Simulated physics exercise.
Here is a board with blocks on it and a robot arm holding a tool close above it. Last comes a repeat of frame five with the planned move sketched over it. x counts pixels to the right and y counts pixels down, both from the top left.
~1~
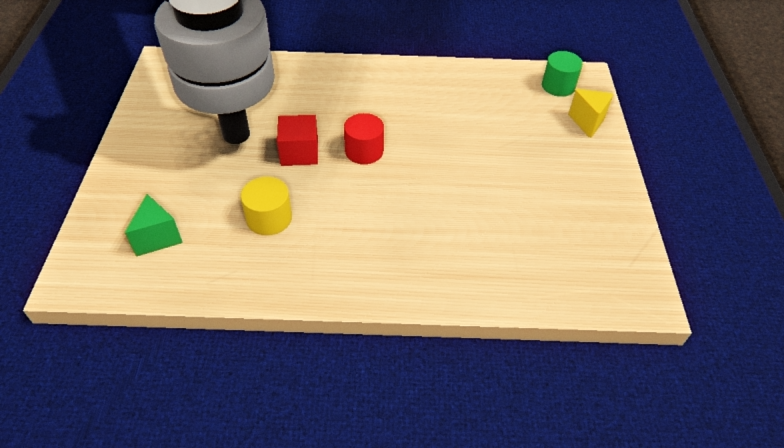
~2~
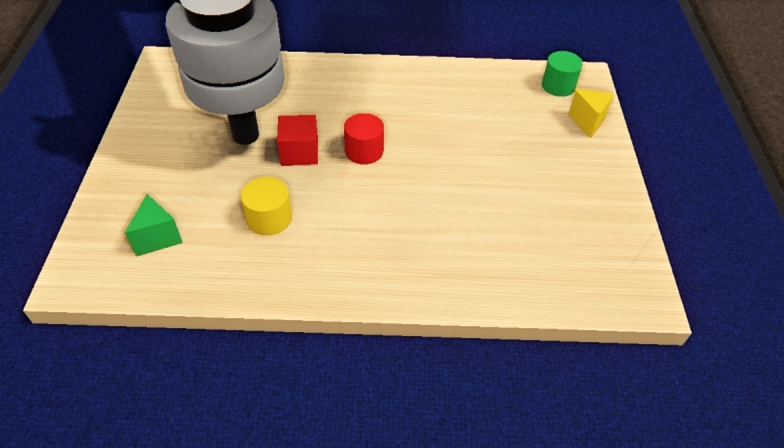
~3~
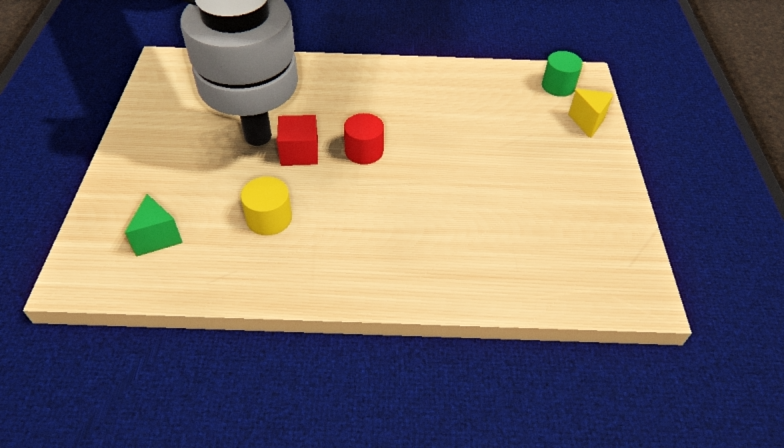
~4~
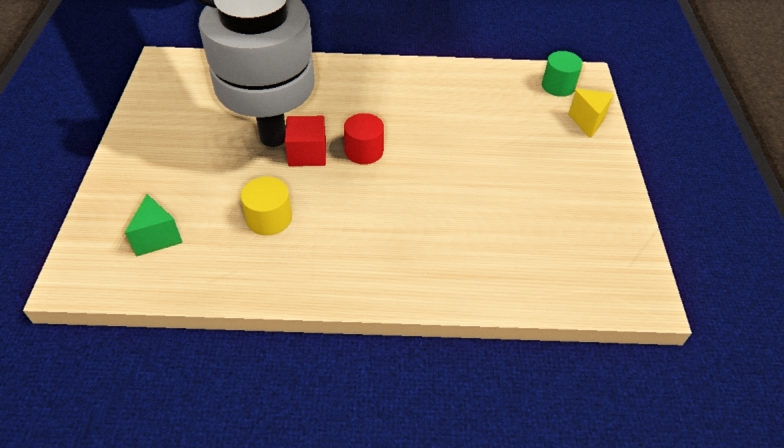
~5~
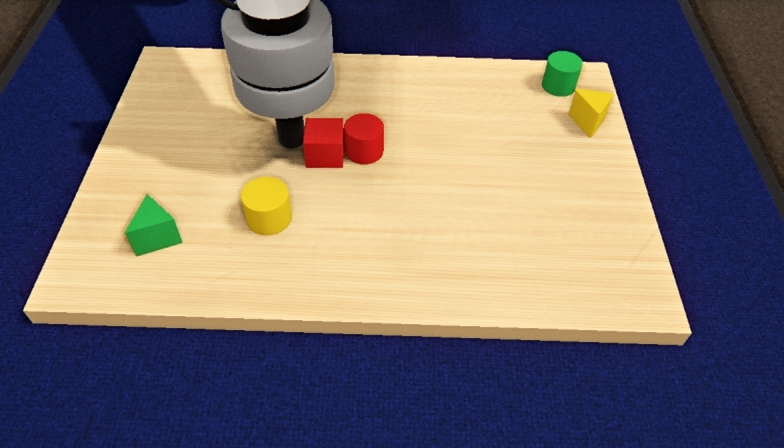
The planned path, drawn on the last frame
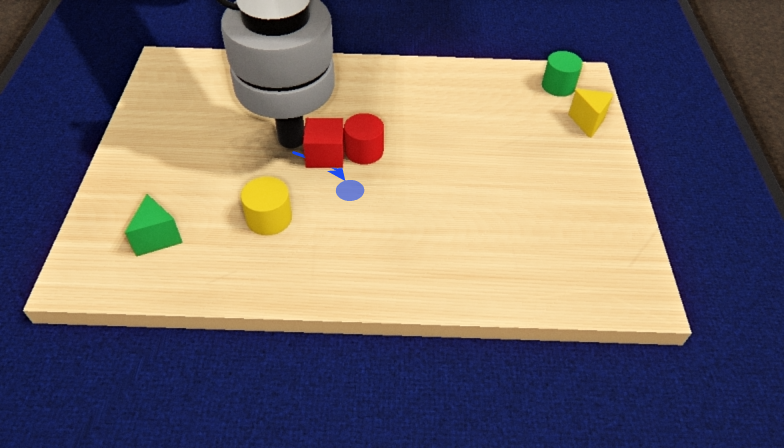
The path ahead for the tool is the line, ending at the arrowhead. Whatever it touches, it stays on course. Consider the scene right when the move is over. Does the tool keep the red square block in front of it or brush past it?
My guess is it ends up beside or behind the tool.
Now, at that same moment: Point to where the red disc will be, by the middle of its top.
It is going to be at (403, 123).
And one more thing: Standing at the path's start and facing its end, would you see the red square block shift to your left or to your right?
Sideways shift: Left.
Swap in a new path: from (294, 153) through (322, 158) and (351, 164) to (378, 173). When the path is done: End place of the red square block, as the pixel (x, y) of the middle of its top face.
Its top centre lands on (413, 139).
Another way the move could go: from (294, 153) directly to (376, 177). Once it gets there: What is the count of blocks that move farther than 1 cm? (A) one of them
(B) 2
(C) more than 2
B: 2.
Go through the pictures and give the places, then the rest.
In the first picture, tool tip at (237, 137); block tops, yellow disc at (265, 193); red square block at (297, 127); red disc at (364, 126).
In the second picture, tool at (246, 137); blocks unchanged.
In the third picture, tool at (258, 138); blocks unchanged.
In the fourth picture, tool at (274, 139); red square block at (305, 128).
In the fifth picture, tool at (292, 141); yellow disc at (265, 193); red square block at (323, 130); red disc at (364, 126).
Path on the board, from (294, 153) through (317, 161) and (339, 172) to (350, 190).
On the path given first. Halfway along, tool at (329, 154); red square block at (362, 136), turned 25° anticlockwise; red disc at (397, 124).
At the end, tool at (350, 179); yellow disc in place; red square block at (372, 139), turned 40° anticlockwise; red disc at (403, 123).
